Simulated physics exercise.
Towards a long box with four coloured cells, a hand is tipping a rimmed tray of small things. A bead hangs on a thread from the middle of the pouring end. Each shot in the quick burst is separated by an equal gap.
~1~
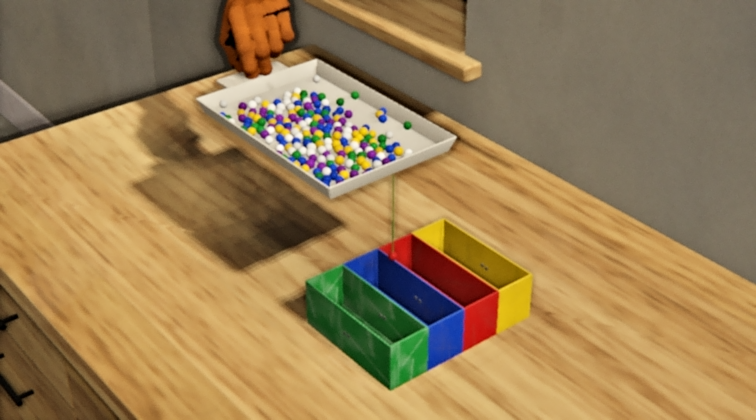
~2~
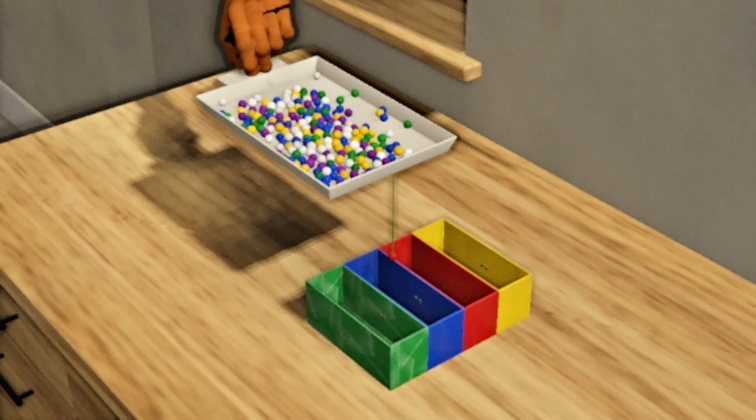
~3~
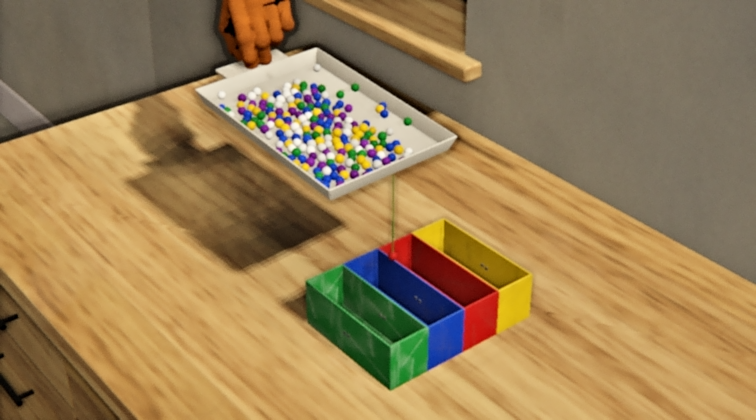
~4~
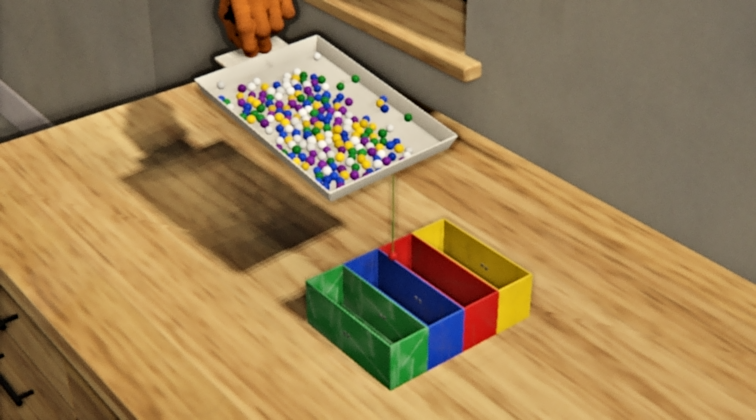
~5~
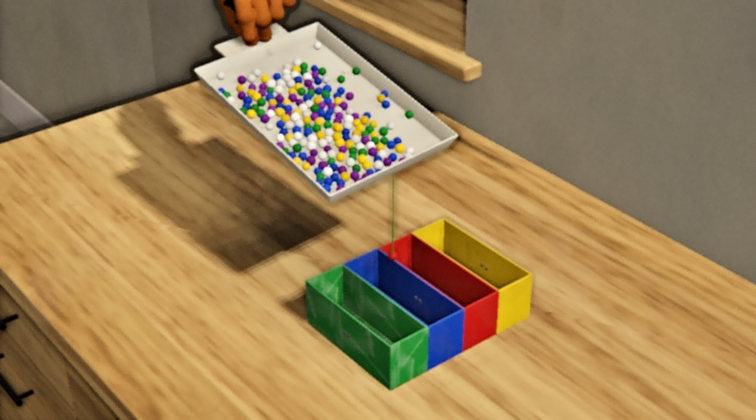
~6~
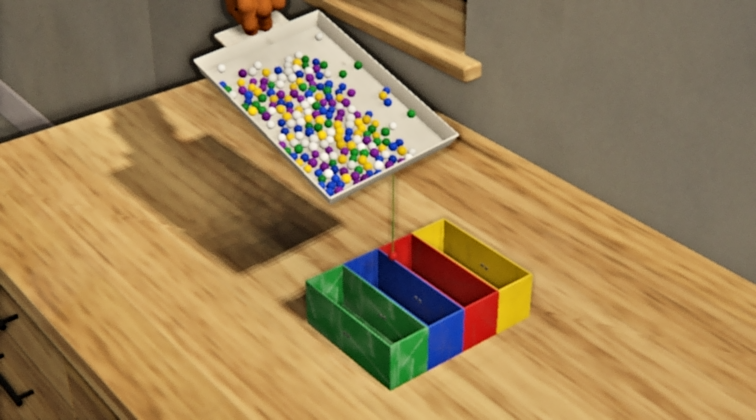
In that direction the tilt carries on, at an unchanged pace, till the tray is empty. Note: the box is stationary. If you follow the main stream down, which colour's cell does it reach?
It reaches the green cell.
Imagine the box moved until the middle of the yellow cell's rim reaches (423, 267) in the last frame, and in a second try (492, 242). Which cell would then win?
Taking the two placings in order, you'd get the cell in blue and then that green cell.
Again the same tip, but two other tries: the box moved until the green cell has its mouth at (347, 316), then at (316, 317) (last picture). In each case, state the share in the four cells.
Result: 90 % and 100 %.
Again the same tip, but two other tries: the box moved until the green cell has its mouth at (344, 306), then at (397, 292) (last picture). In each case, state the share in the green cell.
Close to 50 in a hundred, then close to 30 in a hundred.
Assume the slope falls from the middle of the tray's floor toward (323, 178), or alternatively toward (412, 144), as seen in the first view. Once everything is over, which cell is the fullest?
In turn: The cell in green; the yellow cell.
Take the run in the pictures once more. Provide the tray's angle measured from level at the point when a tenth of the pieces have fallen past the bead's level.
Somewhere near 60°.
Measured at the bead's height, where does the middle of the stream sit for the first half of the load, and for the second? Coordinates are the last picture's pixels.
The early half goes through (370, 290), the late half through (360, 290).
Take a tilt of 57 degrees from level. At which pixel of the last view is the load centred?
The load's middle is around (359, 171).
Soon after the last picture, tray tipped steeply; most on the tray; a stray few in the green cell; a stray few in the blue cell; a small part falling or outside the box.
A little later, tray tipped right over; a stray few on the tray; about half in the green cell; about a quarter in the blue cell; a stray few in the red cell; a stray few in the yellow cell; about a third falling or outside the box.
Later still, tray tipped past a quarter turn; about half in the green cell; about a quarter in the blue cell; a stray few in the red cell; a stray few in the yellow cell; about a third falling or outside the box.
By the end, tray tipped past a quarter turn; about half in the green cell; about a quarter in the blue cell; a stray few in the red cell; a stray few in the yellow cell; about a third outside the box.
